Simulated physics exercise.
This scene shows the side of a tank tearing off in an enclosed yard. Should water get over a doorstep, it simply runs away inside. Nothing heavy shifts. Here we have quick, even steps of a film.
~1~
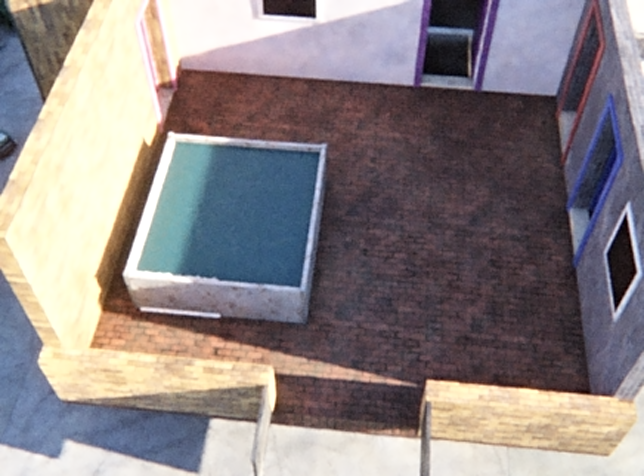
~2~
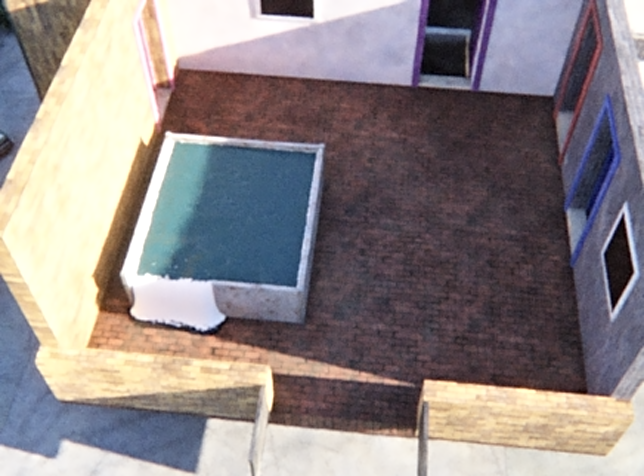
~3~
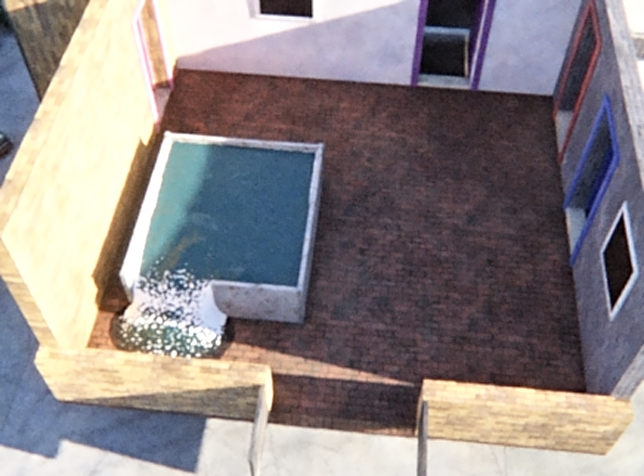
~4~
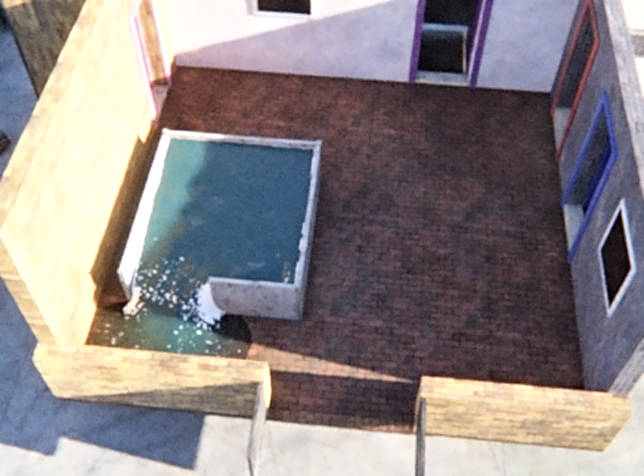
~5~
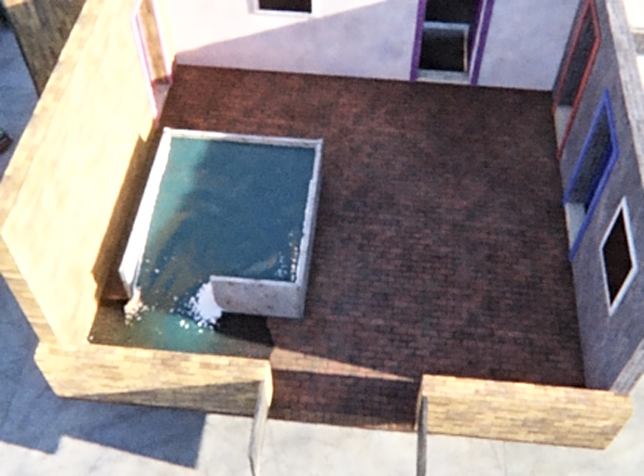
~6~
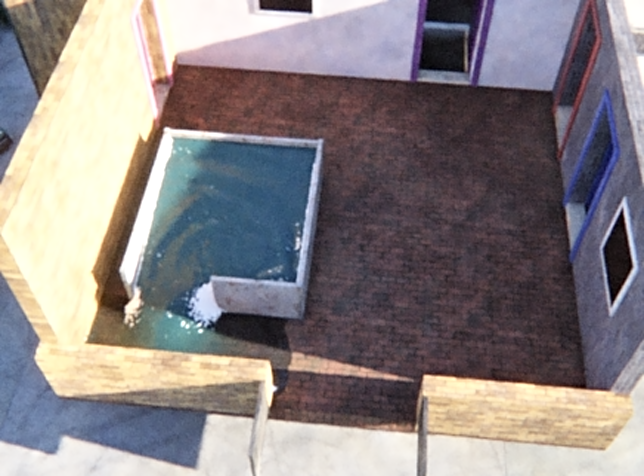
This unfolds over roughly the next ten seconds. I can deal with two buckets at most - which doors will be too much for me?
Here is how it goes: The purple door will be too much; the red door will be manageable; the blue door will be manageable; the pink door will be manageable.
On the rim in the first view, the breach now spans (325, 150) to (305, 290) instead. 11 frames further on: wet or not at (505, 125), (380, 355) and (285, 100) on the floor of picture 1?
Submerged, submerged, unwetted.
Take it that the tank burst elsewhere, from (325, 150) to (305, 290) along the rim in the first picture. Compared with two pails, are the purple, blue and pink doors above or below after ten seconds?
Purple door exceeds the limit, blue door exceeds the limit, pink door exceeds the limit.
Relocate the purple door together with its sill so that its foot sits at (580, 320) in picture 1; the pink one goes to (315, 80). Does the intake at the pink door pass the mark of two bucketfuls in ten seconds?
Pink does not overflow.
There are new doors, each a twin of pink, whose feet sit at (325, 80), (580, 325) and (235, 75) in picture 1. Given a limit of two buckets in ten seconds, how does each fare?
The first new doorway comes up short, the second tops it, the third tops it.
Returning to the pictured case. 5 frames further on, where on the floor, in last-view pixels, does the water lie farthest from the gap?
By then the tip should be at about (391, 400).
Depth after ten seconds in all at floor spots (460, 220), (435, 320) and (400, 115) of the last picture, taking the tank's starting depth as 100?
The depth comes out near 10, 4 and 16 per cent.
A moment on, water covers 15 % of the floor; the purple door not reached, the red door not reached, the blue door not reached, the pink door not reached.
Next, water covers 30 % of the floor; the purple door not reached, the red door not reached, the blue door not reached, the pink door not reached.
Then, water covers 55 % of the floor; the purple door not reached, the red door not reached, the blue door wet at the sill, nothing in, the pink door wet at the sill, nothing in.
Later, water covers 85 % of the floor; the purple door wet at the sill, nothing in, the red door wet at the sill, nothing in, the blue door wet at the sill, nothing in, the pink door under two buckets in.
In the end, water covers 95 % of the floor; the purple door over two buckets in, the red door wet at the sill, nothing in, the blue door wet at the sill, nothing in, the pink door under two buckets in.
